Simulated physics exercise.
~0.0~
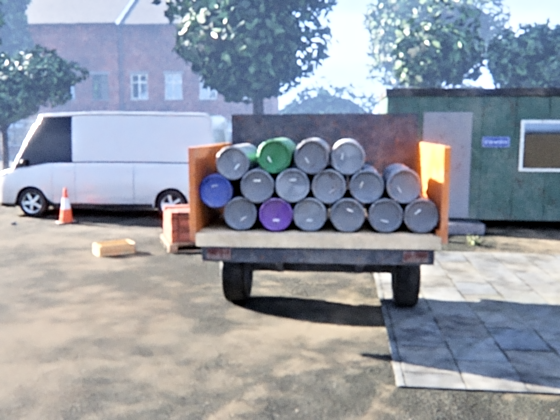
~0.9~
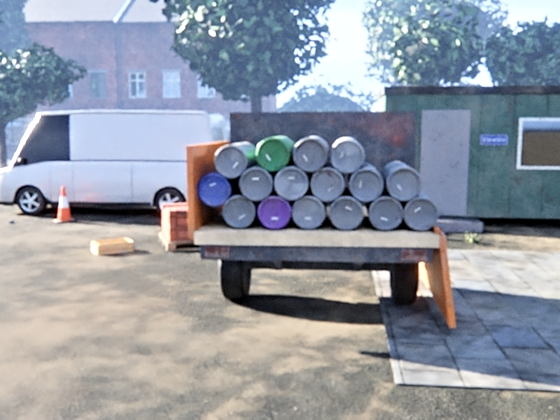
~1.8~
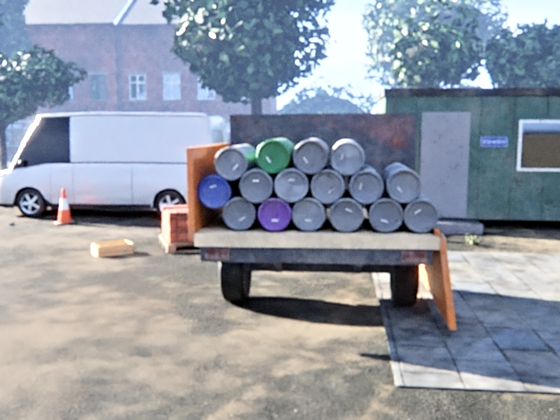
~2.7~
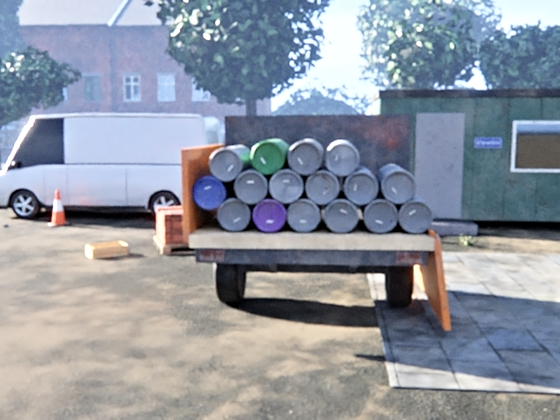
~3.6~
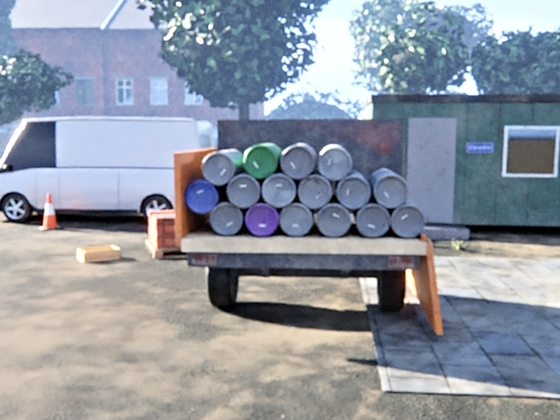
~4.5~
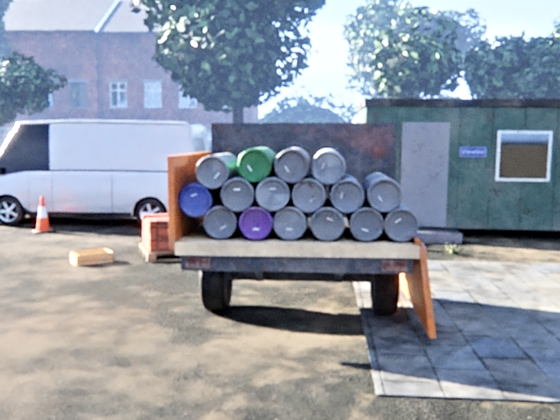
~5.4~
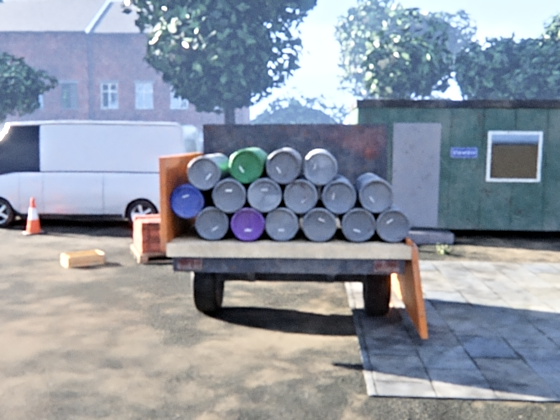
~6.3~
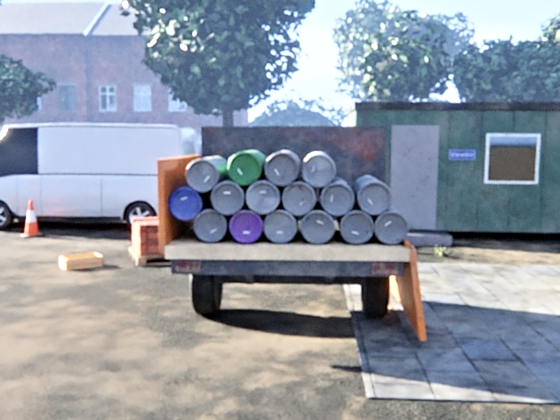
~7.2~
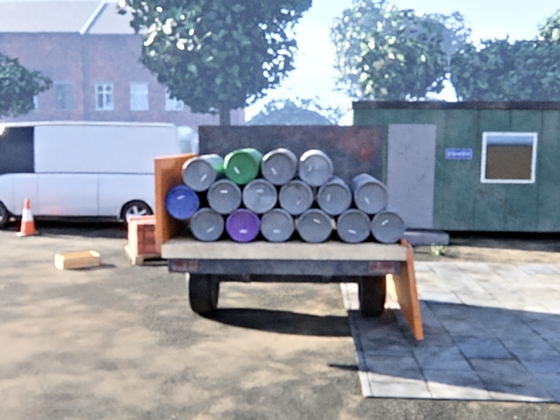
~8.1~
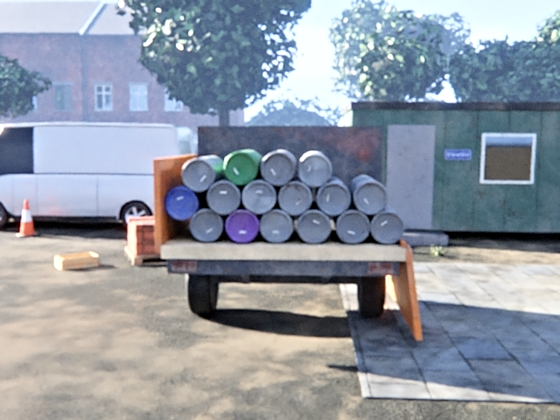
Orange side board on a parked trailer dropping open at the right, the stacked grey, green, blue and purple cylinders staying put.
